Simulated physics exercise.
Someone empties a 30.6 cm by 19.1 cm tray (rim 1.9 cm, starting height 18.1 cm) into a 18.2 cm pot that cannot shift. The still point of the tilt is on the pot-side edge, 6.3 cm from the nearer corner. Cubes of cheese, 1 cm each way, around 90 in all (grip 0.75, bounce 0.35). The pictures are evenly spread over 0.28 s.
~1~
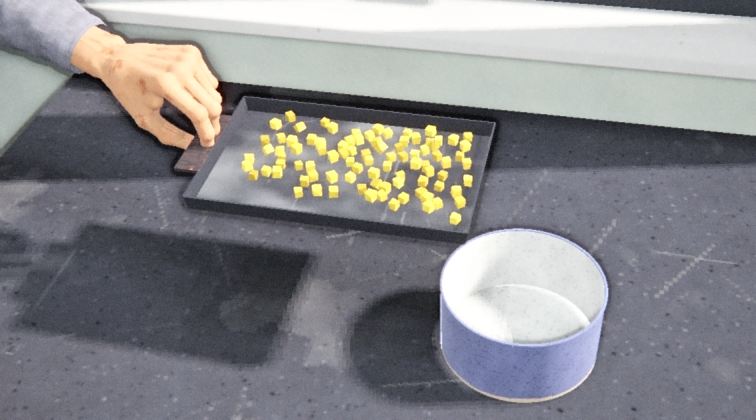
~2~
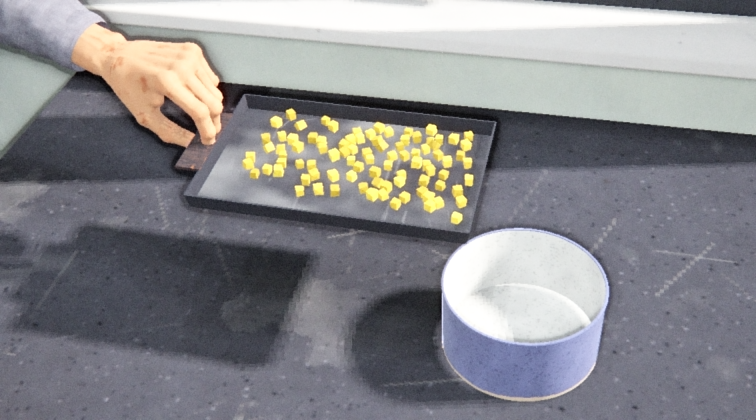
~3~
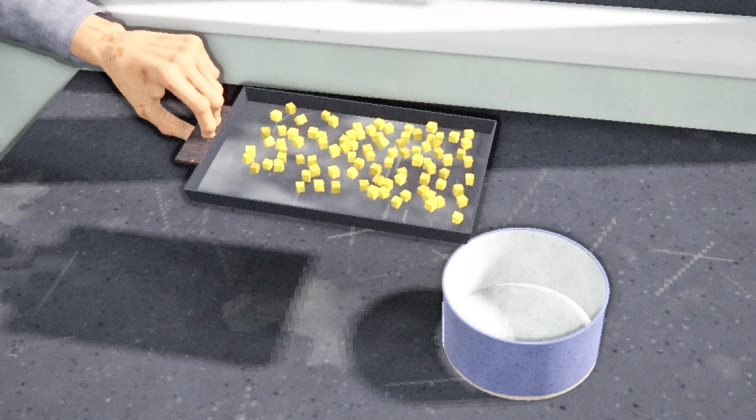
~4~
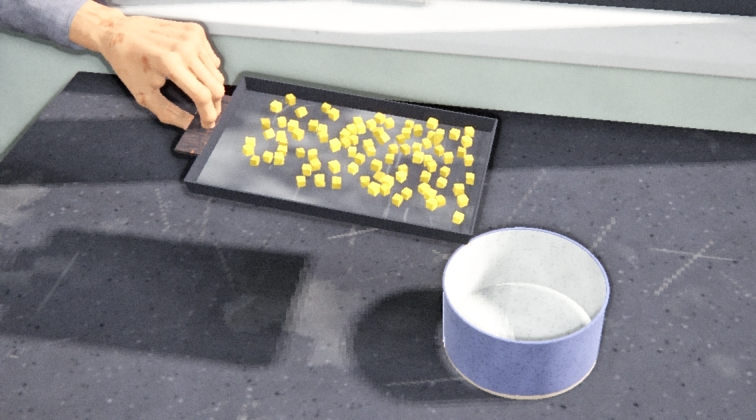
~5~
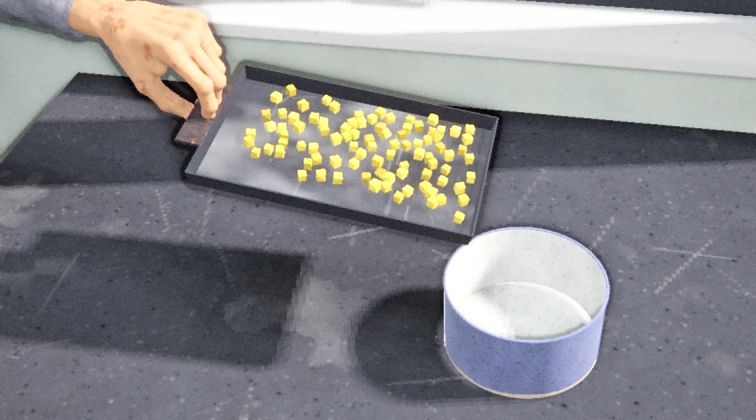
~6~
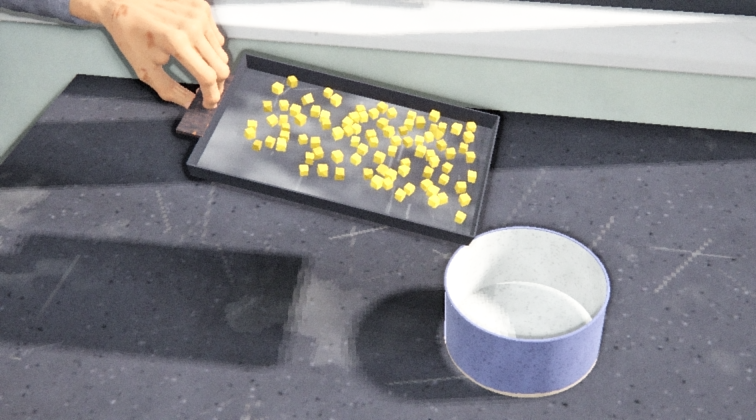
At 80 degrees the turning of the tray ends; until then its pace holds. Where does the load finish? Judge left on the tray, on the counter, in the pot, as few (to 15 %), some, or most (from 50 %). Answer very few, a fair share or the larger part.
Tray: The larger part, counter: Very few, pot: A fair share.
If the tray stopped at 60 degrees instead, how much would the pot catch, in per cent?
It would be near 30 per cent.
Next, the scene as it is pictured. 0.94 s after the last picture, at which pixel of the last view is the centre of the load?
At about (477, 219).
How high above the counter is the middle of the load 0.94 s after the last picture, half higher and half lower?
Some 20 cm.
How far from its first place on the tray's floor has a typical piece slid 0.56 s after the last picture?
About 6 cm.
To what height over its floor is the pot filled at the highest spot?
Some 1.0 cm.
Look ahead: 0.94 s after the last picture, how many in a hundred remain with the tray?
Roughly 65 per cent.
Then, 0.56 s after the last picture, tilt 44 degrees; the tray holds 100 %, the pot 0 %.
Then, 0.94 s after the last picture, tilt 65 degrees; the tray holds 65 %, the pot 25 %.
Then, 1.40 s after the last picture, tilt 80 degrees; the tray holds 60 %, the pot 35 %.
In the end, tray 60 %, counter 5 %, pot 35 %.
